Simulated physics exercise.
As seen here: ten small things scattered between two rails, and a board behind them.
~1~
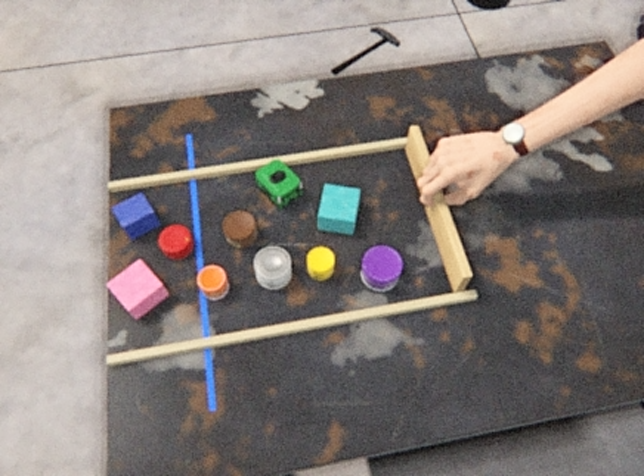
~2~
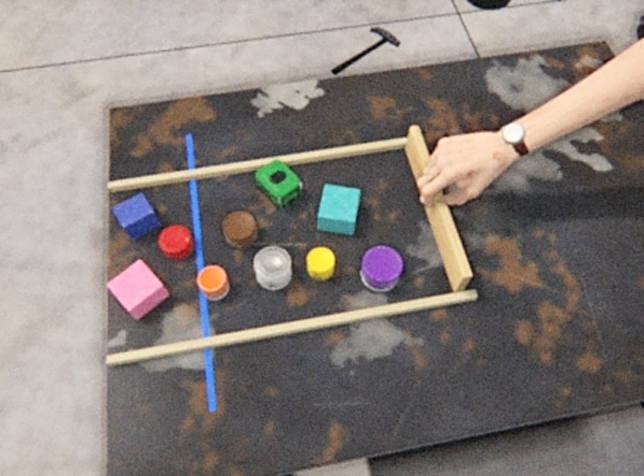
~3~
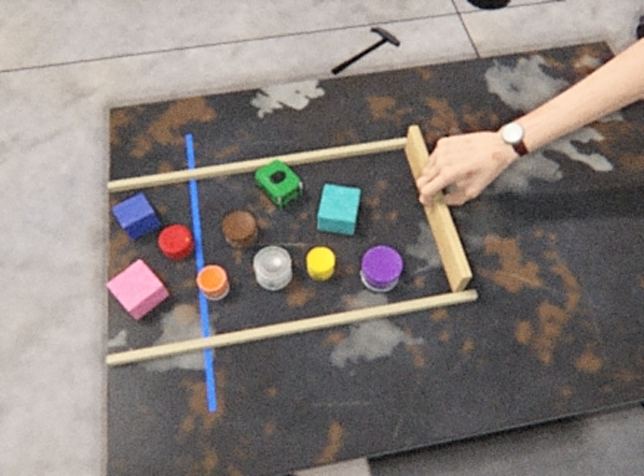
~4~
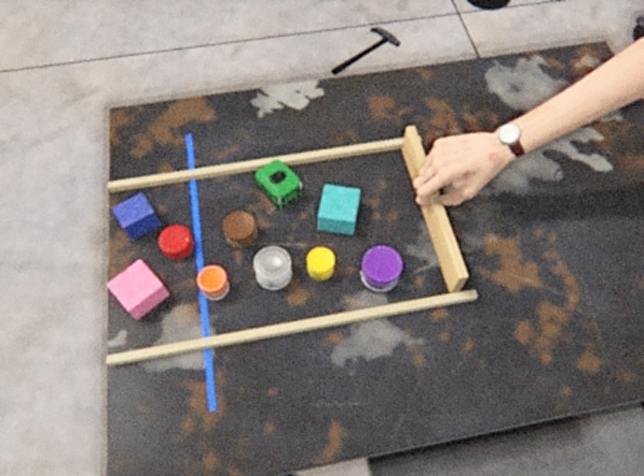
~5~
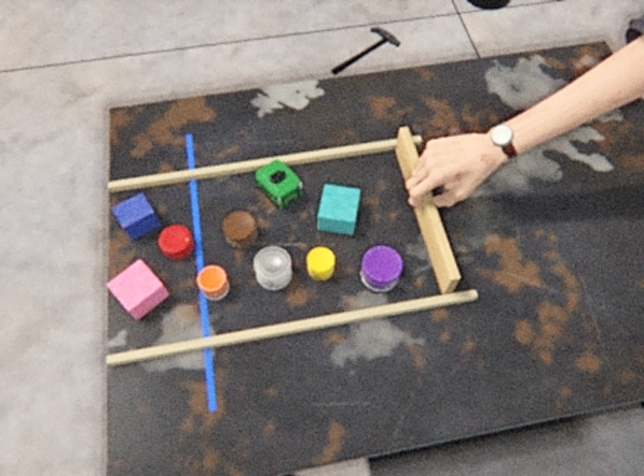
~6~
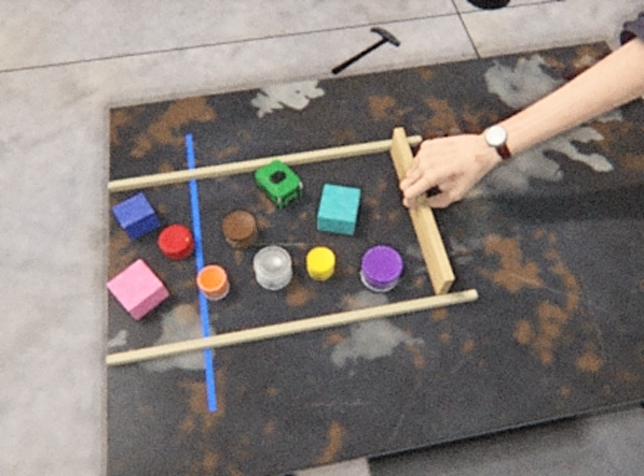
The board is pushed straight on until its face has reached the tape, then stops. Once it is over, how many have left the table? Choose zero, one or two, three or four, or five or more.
Zero of them have left the table.
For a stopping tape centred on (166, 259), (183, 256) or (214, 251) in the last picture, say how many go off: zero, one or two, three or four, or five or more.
Place by place, the answers come out as either one or two; just one or two; none.
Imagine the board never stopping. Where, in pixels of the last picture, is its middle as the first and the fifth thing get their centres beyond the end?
(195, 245) and (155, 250).
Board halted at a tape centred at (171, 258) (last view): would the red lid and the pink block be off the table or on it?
Red lid down; pink block down.
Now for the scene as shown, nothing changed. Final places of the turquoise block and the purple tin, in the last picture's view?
Roughly (178, 239), and the other roughly (182, 306).
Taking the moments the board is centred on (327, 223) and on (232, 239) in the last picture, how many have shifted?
I make it 4 at the first spot and 8 at the other.
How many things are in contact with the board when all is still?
The count is 4.
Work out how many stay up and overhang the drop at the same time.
As for overhanging, the count is 2.
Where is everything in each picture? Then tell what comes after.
Pink block (138, 290); blue block (137, 217); red lid (176, 242); board (435, 205); tape (199, 254), in the first picture.
Blue block (137, 217); yellow tub (321, 264), in the second picture.
Red lid (176, 242); orange tin (214, 283), in the third picture.
Pink block (138, 290); white pot (273, 268), in the fourth picture.
Blue block (137, 217); brown tub (240, 230), in the fifth picture.
Pink block (138, 290); blue block (137, 217); red lid (176, 242); board (419, 208); tape (199, 254), in the sixth picture.
Soon after, none off yet; pink block at rest near (138, 290); blue block at rest near (137, 217); red lid at rest near (176, 242).
In the end, the number that fall off is zero.
